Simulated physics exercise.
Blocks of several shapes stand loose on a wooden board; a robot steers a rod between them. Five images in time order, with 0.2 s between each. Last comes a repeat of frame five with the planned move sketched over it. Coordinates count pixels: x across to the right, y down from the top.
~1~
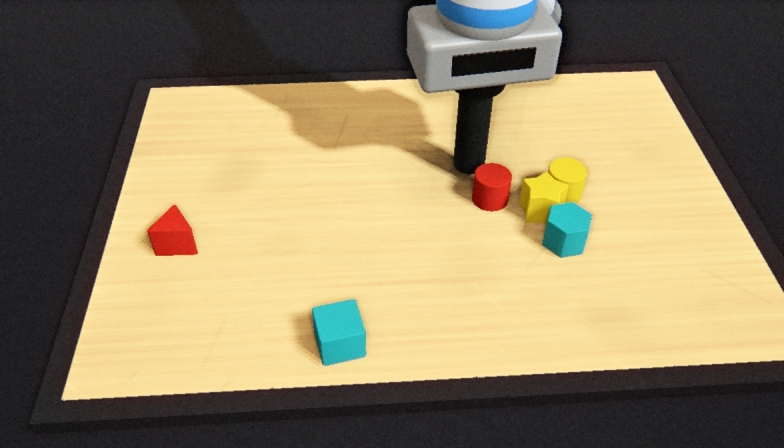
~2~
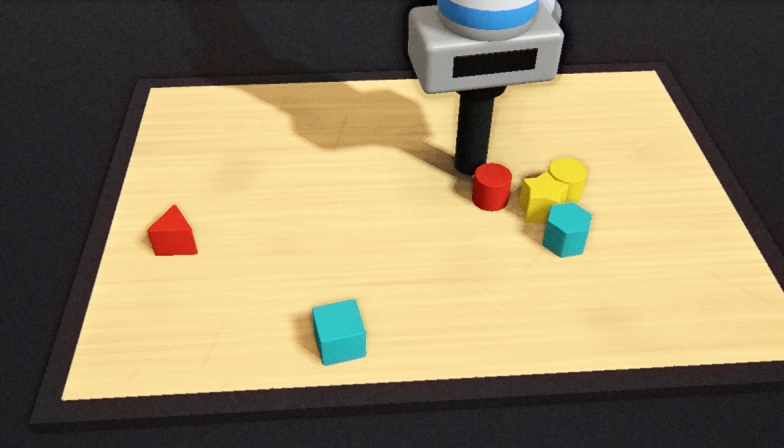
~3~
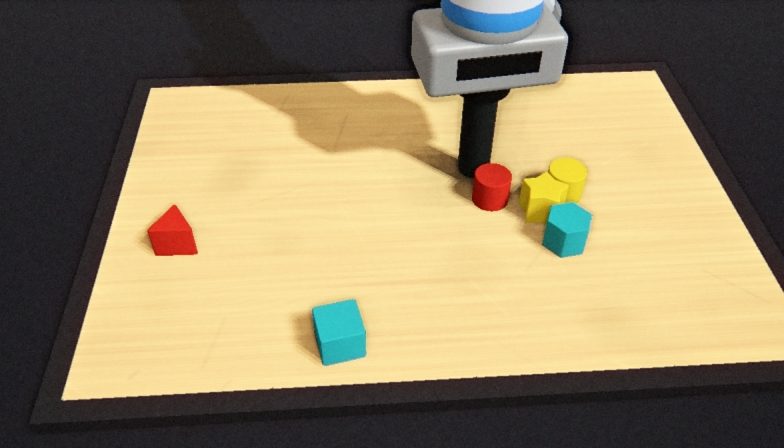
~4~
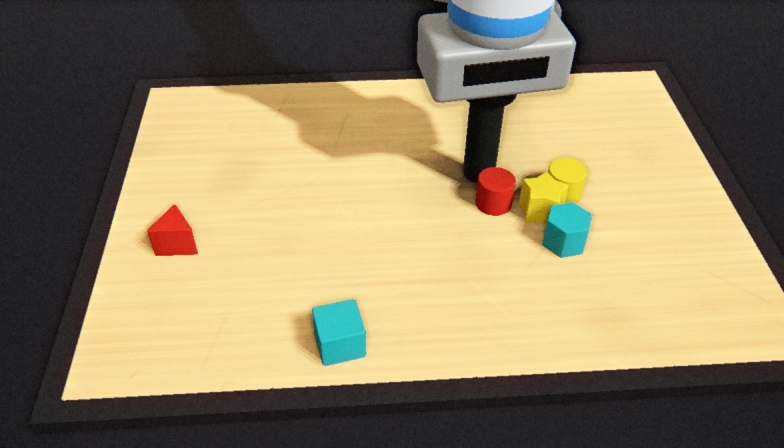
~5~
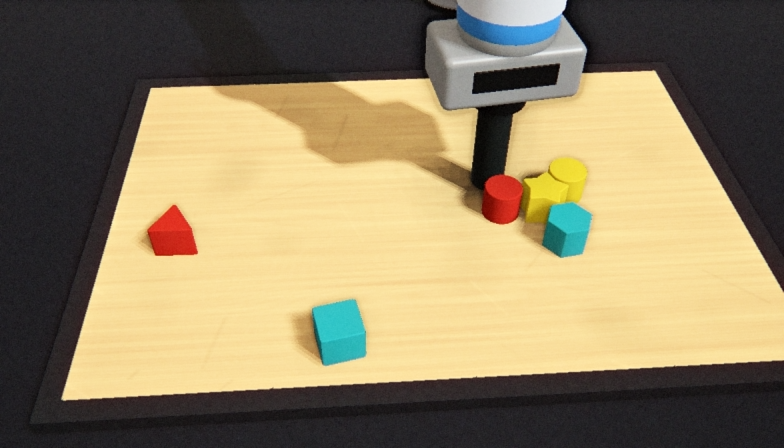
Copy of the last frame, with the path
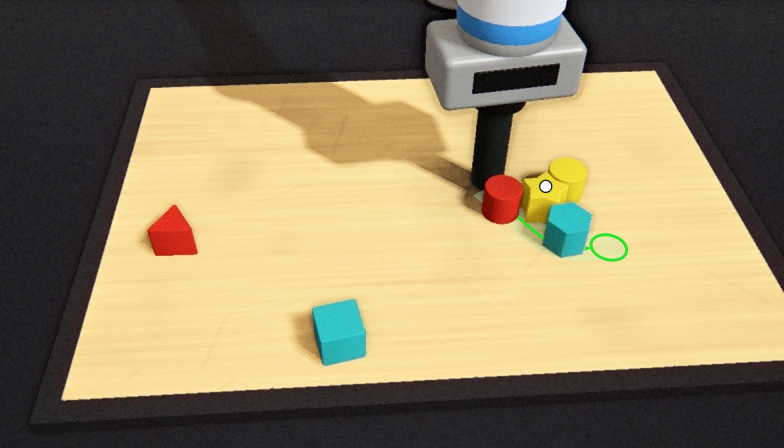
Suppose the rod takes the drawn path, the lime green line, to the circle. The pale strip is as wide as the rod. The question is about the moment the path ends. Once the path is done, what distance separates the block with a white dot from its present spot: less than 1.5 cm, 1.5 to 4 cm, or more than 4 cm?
Covers 1.5 to 4 cm.
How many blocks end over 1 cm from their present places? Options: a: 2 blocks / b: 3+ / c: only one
It's b.
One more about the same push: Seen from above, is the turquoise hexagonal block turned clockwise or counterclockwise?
If we look at it from overhead, the turquoise hexagonal block pivots clockwise.
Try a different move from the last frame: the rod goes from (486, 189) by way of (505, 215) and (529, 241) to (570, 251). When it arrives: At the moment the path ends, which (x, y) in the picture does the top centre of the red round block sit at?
In the picture, that point is around (542, 250).
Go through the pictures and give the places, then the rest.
In the first picture, tip of the rod at (469, 165), middles of tops, red round block at (493, 174), yellow star at (546, 186), yellow round block at (568, 169), turquoise hexagonal block at (570, 217).
In the second picture, rod at (470, 166), nothing pushed.
In the third picture, rod at (473, 169), nothing pushed.
In the fourth picture, rod at (479, 175), red round block at (497, 178).
In the fifth picture, rod at (487, 182), red round block at (504, 186), yellow star at (546, 186), yellow round block at (568, 169), turquoise hexagonal block at (570, 217).
The line goes from (486, 189) via (518, 217) and (557, 245), ending at (609, 247); the dot is on the yellow star.
The first path, step by step. One third of the way, rod at (520, 211); red round block at (523, 218); yellow star at (563, 191), turned 20° anticlockwise; yellow round block at (571, 168); turquoise hexagonal block at (574, 219).
Two thirds of the way, rod at (558, 238); red round block at (532, 236); yellow star at (567, 191), turned 30° anticlockwise; yellow round block at (572, 168); turquoise hexagonal block at (602, 234).
At the end, rod at (611, 240); red round block at (532, 236); yellow star at (567, 191), turned 30° anticlockwise; yellow round block at (572, 168); turquoise hexagonal block at (644, 248), turned 55° clockwise.
